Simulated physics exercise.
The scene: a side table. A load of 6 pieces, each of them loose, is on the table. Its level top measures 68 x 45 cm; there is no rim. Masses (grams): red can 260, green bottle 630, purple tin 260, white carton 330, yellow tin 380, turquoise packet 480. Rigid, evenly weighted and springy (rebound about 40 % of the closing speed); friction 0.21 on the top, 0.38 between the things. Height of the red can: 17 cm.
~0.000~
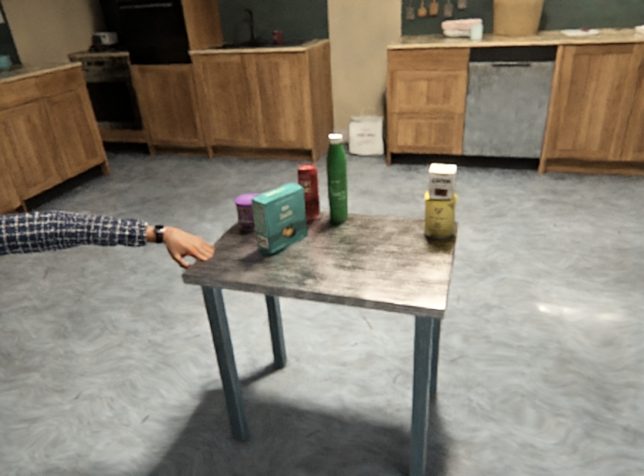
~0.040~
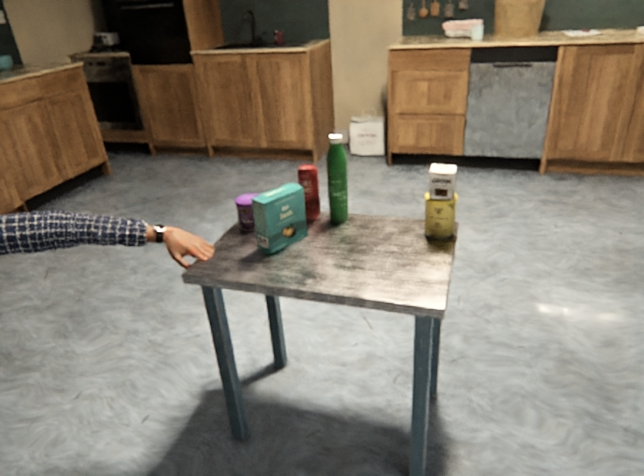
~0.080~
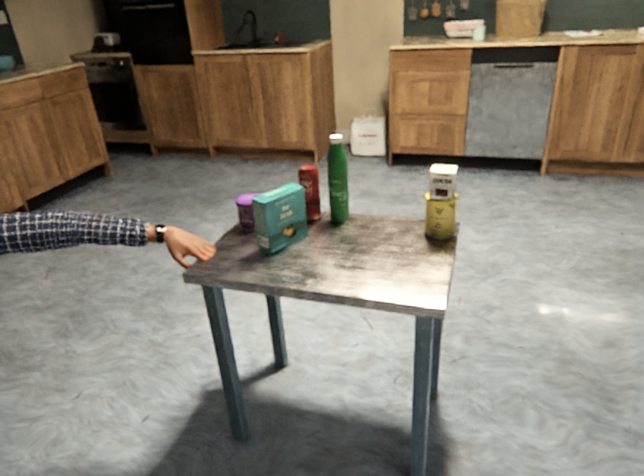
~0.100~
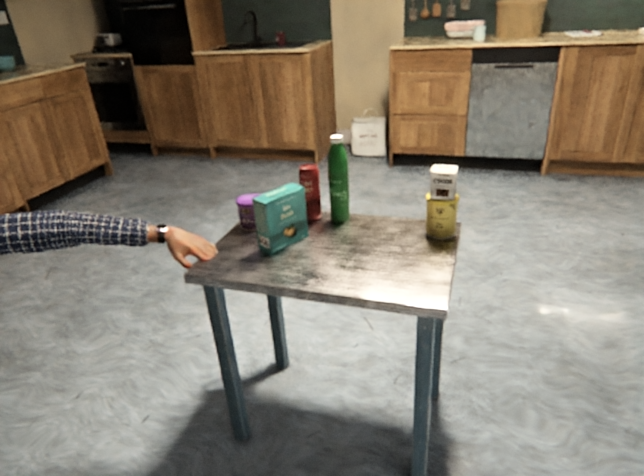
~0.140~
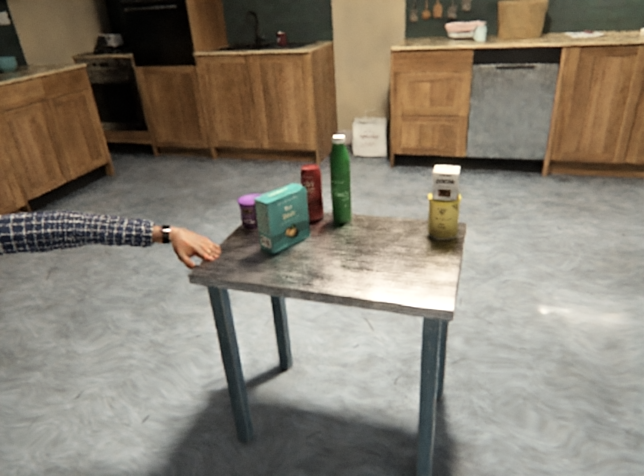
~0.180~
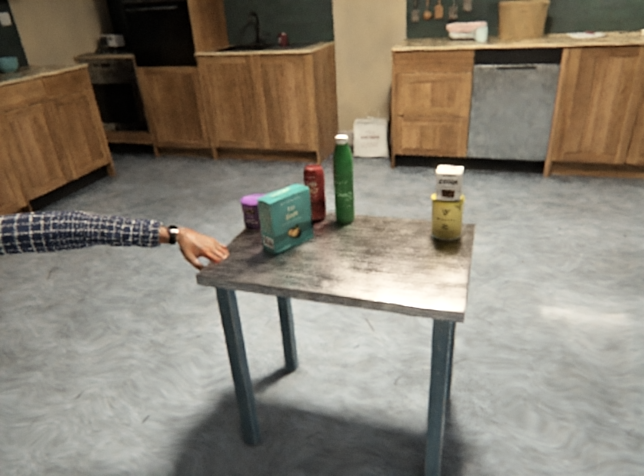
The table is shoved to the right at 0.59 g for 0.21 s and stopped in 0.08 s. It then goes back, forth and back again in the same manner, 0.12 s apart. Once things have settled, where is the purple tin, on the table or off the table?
The purple tin falls off the table.
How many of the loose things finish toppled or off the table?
3 of them.
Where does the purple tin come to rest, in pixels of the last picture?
At about (383, 396).
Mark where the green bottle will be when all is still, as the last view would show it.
Around (378, 182).
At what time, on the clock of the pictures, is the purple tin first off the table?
Near 0.3 s.
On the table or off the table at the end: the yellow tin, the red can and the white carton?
The yellow tin finishes off the table; the red can ends on the table; the white carton ends off the table.
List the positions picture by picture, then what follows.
The first picture shows purple tin (250, 212); red can (309, 193).
The second picture shows white carton (443, 182); yellow tin (440, 214).
The third picture shows turquoise packet (281, 218); red can (310, 193).
The fourth picture shows green bottle (339, 179); white carton (444, 183).
The fifth picture shows table shifted 2 cm; yellow tin (444, 215); turquoise packet (283, 218).
The sixth picture shows table shifted 4 cm; purple tin (256, 213) slid 3 cm; red can (315, 193) slid 3 cm.
After 0.48 s, table shifted 18 cm; purple tin now off the table; turquoise packet slid 6 cm; red can slid 6 cm.
After 0.88 s, white carton and yellow tin now off the table; green bottle slid 7 cm; red can slid 7 cm.
After 1.18 s, table shifted 18 cm; turquoise packet slid 5 cm; red can slid 4 cm; green bottle slid 3 cm.
After 1.48 s, table shifted 9 cm; green bottle slid 9 cm; red can slid 8 cm; turquoise packet slid 7 cm.
At rest (2.3 s), off the table, purple tin, white carton and yellow tin; not toppled but over 5 cm from the start, red can, green bottle and turquoise packet. In the last view, purple tin near (383, 396).
